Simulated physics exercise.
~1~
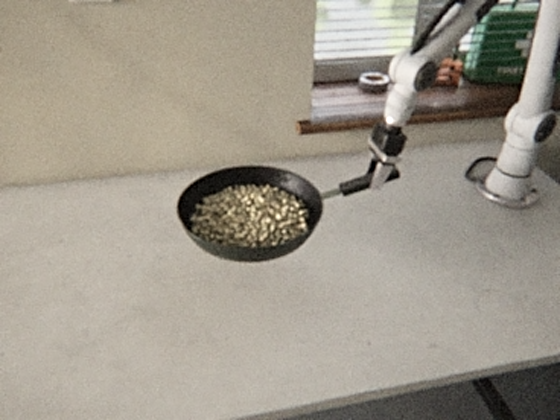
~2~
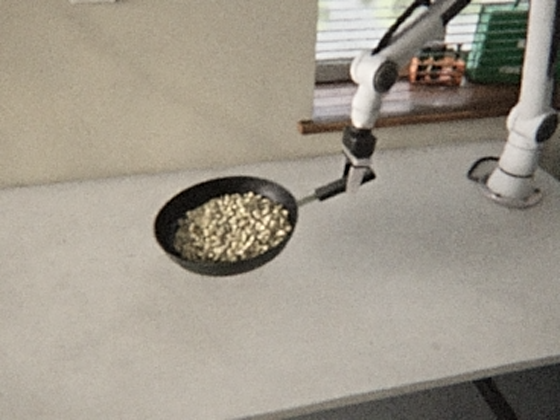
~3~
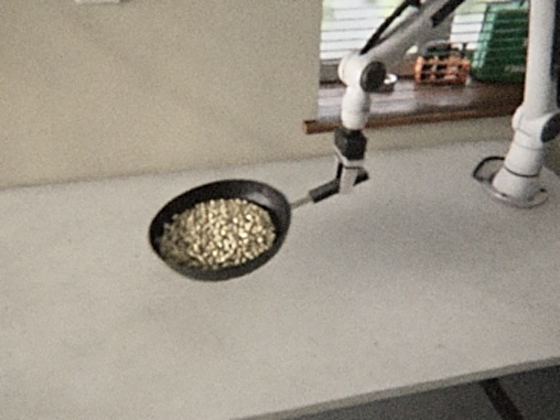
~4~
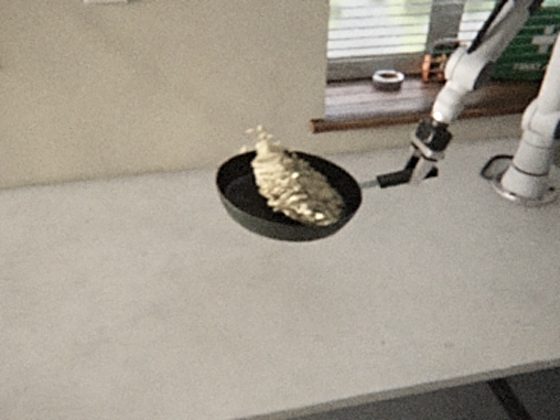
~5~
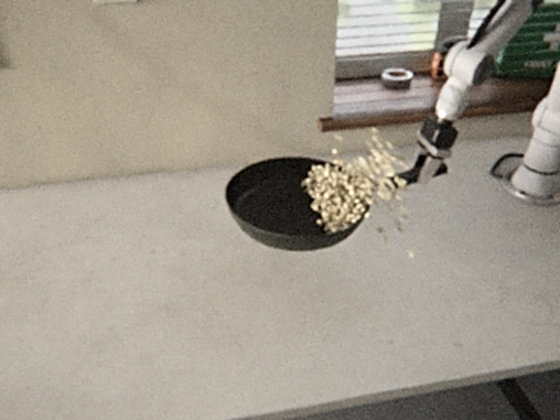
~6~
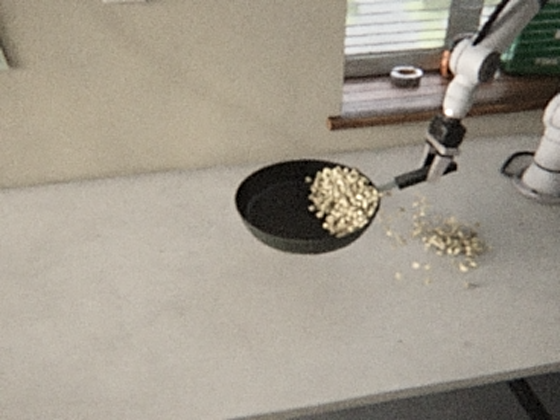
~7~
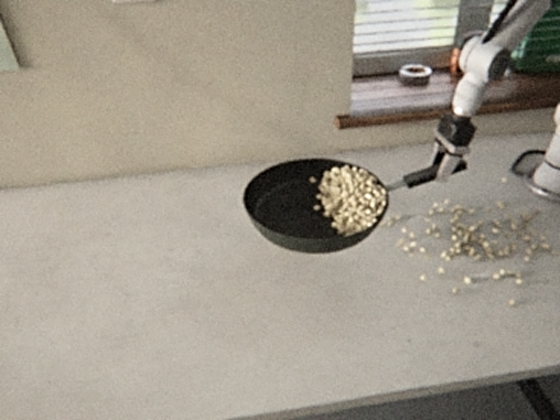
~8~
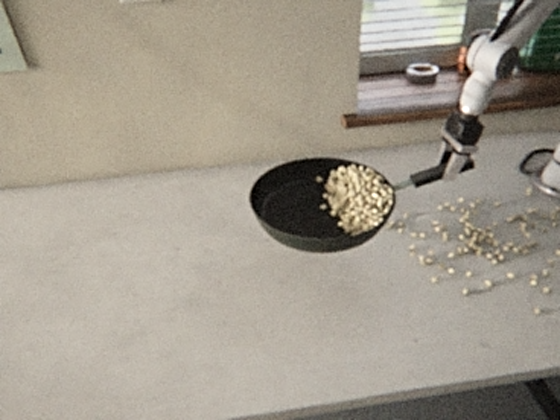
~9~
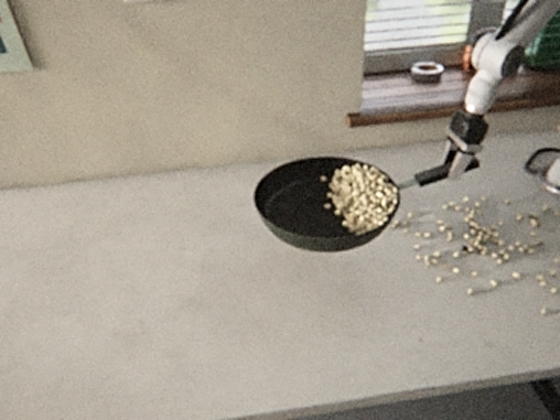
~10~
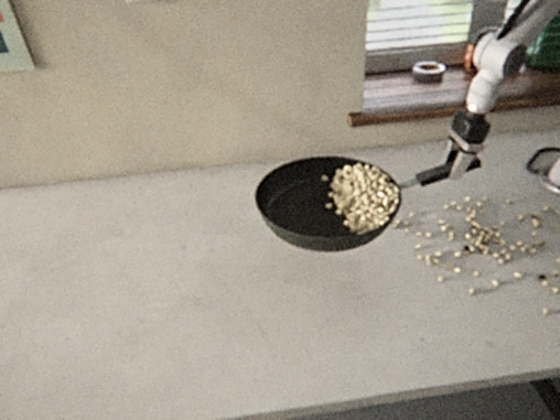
On a pale tabletop against a beige wall, seen from slightly above, a white robot arm at the right holds a black frying pan heaped with cream-coloured dried beans. A window with blinds and a wooden sill is behind the arm. The arm moves the pan a little to the left, then swings it back to the right as it tilts, and the beans surge up toward the handle. Many fly over the rim beside the gripper and scatter across the table at the right. The pan levels and stops, with most beans piled against its handle side and the rest strewn on the tabletop.
